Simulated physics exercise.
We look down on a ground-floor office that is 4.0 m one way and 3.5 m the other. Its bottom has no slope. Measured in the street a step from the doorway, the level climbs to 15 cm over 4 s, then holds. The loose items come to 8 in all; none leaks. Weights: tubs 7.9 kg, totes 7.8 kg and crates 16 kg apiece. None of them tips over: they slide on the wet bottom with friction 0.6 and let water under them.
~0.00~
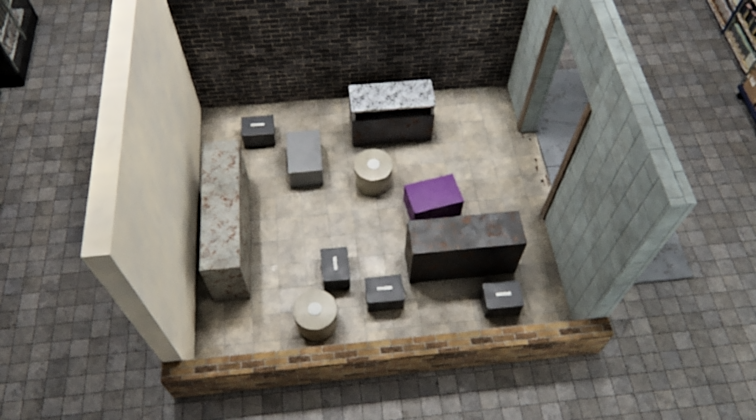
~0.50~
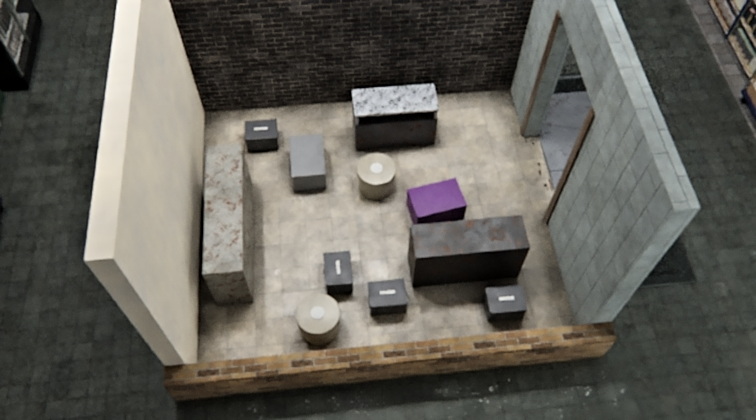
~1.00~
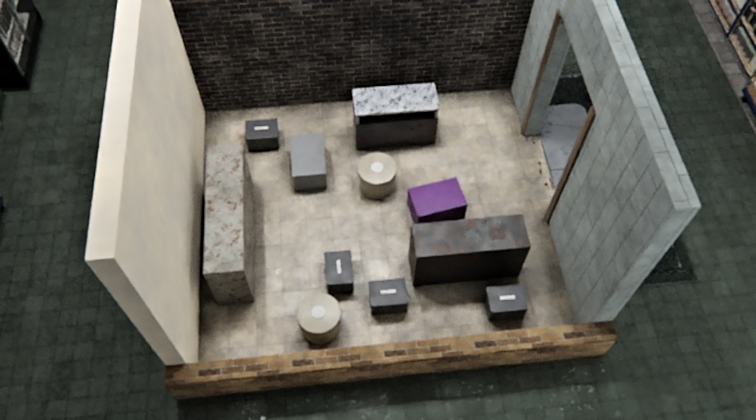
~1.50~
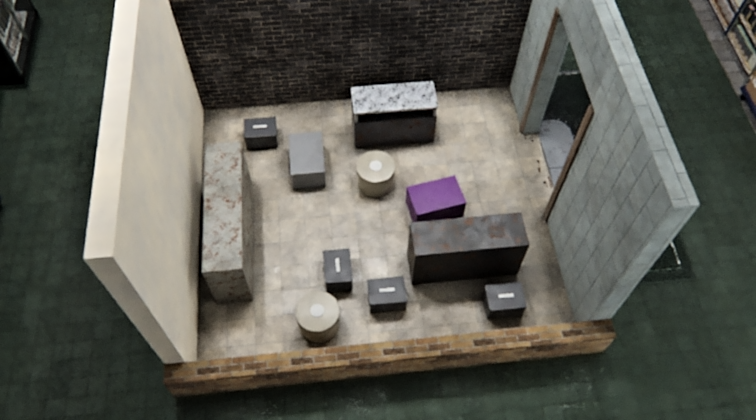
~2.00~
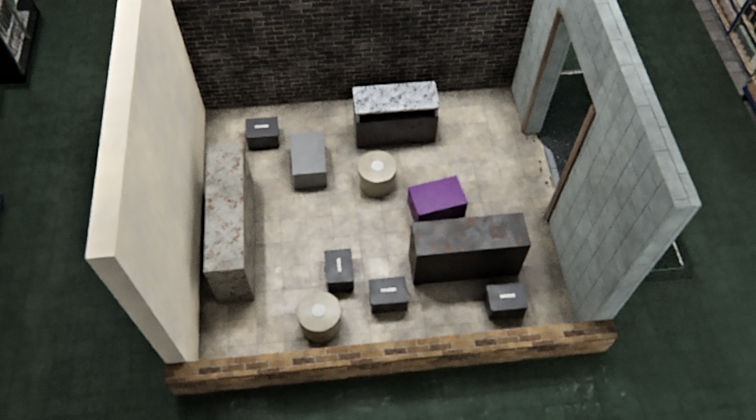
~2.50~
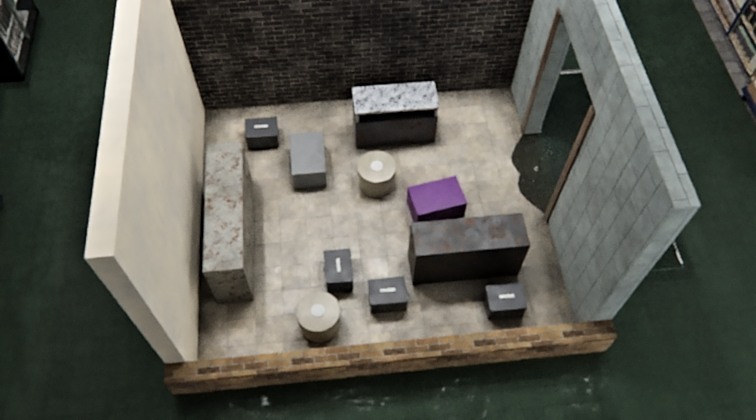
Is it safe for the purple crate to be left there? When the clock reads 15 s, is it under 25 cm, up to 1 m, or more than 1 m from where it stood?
Result: A long trip.
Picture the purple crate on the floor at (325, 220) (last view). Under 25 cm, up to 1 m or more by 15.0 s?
Short answer, it is taken a long way.
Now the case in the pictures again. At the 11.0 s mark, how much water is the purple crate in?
Roughly 9 cm deep.
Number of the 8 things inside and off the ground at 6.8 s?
1 of them.
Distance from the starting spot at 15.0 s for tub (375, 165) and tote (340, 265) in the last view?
The first is 250 cm from its start, the second 80 cm.
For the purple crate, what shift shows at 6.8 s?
By that time, close to 20 cm.
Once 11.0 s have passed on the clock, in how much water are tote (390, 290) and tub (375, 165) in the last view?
Close to 3 and 8 centimetres.
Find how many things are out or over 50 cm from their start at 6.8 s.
I make it 1.
After 3.5 s the purple crate is near (437, 195), 0.0 m from its start, aground; 0 afloat.
After 6.8 s the purple crate is near (417, 195), 0.2 m from its start, aground; 1 afloat.
After 11.0 s the purple crate is near (290, 182), 1.7 m from its start, afloat; 6 afloat.
After 15.0 s the purple crate is near (265, 140), 2.2 m from its start, afloat; 8 afloat.
